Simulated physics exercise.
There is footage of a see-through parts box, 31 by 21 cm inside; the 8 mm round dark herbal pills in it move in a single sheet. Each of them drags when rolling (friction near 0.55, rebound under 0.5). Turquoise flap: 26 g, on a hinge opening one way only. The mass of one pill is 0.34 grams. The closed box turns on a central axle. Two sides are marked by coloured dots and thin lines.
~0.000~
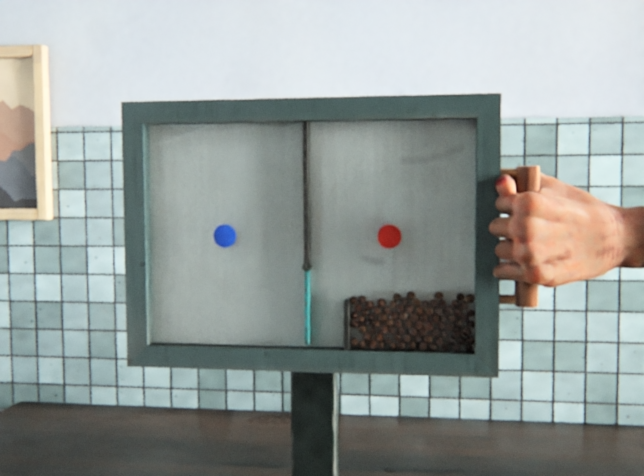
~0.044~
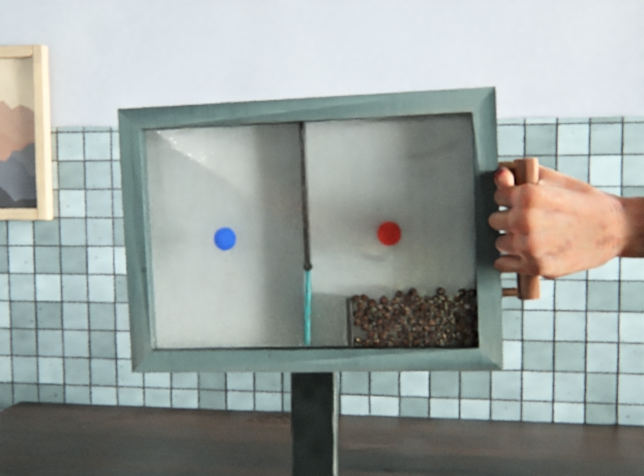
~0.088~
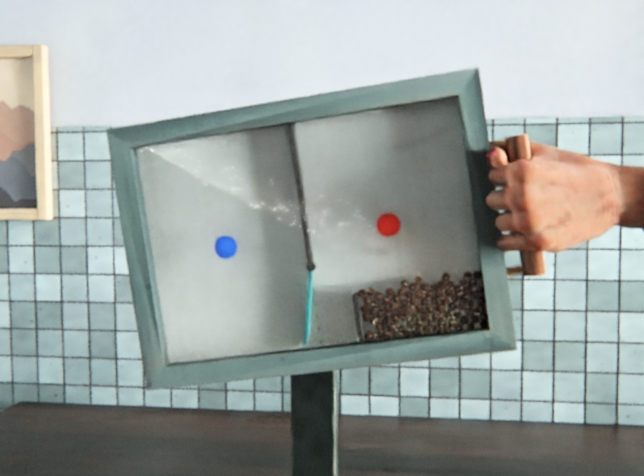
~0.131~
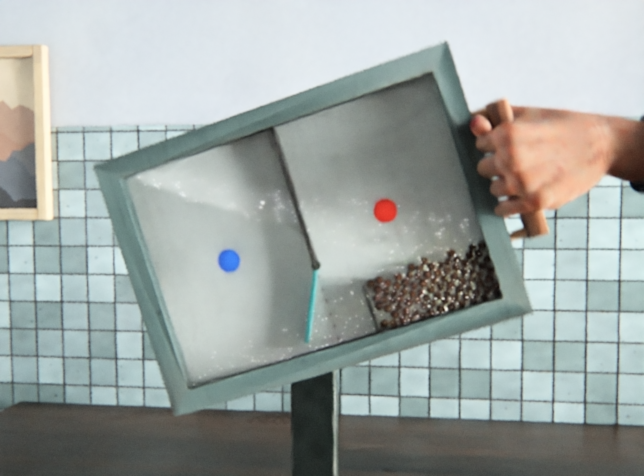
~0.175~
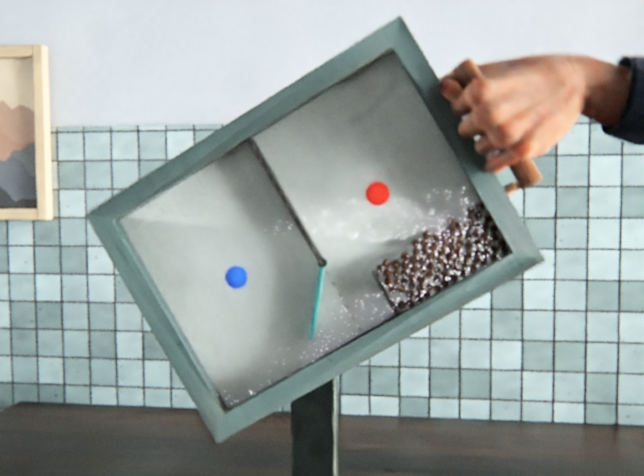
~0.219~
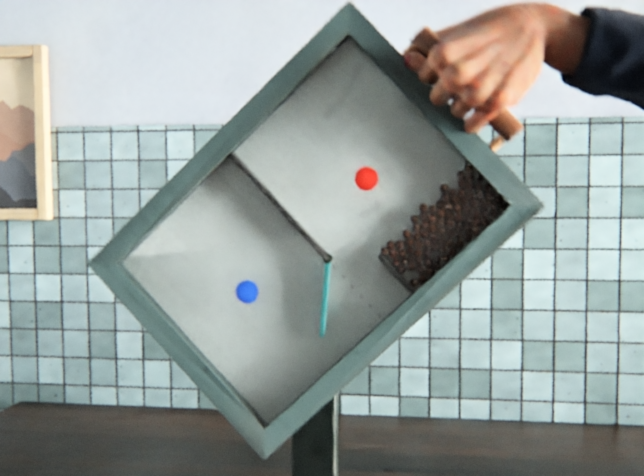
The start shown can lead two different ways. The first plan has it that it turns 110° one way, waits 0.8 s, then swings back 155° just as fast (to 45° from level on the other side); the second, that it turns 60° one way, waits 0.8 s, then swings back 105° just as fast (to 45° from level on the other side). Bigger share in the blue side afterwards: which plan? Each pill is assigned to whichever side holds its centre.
Two.
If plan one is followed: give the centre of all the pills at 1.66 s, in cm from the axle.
Roughly 1 cm to the left and 3 cm up.
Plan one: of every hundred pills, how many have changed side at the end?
Moved: Close to 15 %.
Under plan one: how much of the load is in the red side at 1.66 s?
I'd put it around 85 in a hundred.
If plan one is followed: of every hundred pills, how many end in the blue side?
Roughly 15%.
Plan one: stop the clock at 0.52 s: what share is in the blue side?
Roughly 0 %.
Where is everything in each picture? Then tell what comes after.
Level; about 90 pills; pills' middle (413, 323); highest (411, 295); turquoise flap (307, 267); red (389, 237), blue (225, 236), in the first picture.
Turned 2° anticlockwise; pills' middle (416, 319); highest (441, 291), in the second picture.
Turned 8° anticlockwise; pills' middle (424, 307); highest (478, 275); wall ends (311, 261), (356, 296), in the third picture.
Turned 18° anticlockwise; pills' middle (435, 287); highest (482, 245); turquoise flap (316, 266) tilted 7°, in the fourth picture.
Turned 30° anticlockwise; pills' middle (443, 257); highest (480, 206), in the fifth picture.
Turned 43° anticlockwise; pills' middle (444, 227); highest (469, 168); turquoise flap (328, 259) tilted 5°; red (366, 179), blue (247, 292), in the sixth picture.
Plan one. 0.52 s, it stands 110° anticlockwise; the pills' middle is in line with and 6 cm above the centre; red 100 %; turquoise flap open 52°.
After 1.66 s, it stands 32° anticlockwise; the pills' middle is 1 cm left of and 3 cm above the centre; red 85 %, blue 15 %; turquoise flap open 47°.
After 2.00 s, it stands 45° clockwise; the pills' middle is 1 cm left of and 11 cm below the centre; red 85 %, blue 15 %; turquoise flap open 6°.
All still by 2.6 s, it stands 45° clockwise; red 85 %, blue 15 %; turquoise flap open 5°.
Plan two would end with red 70 %, blue 30 %.
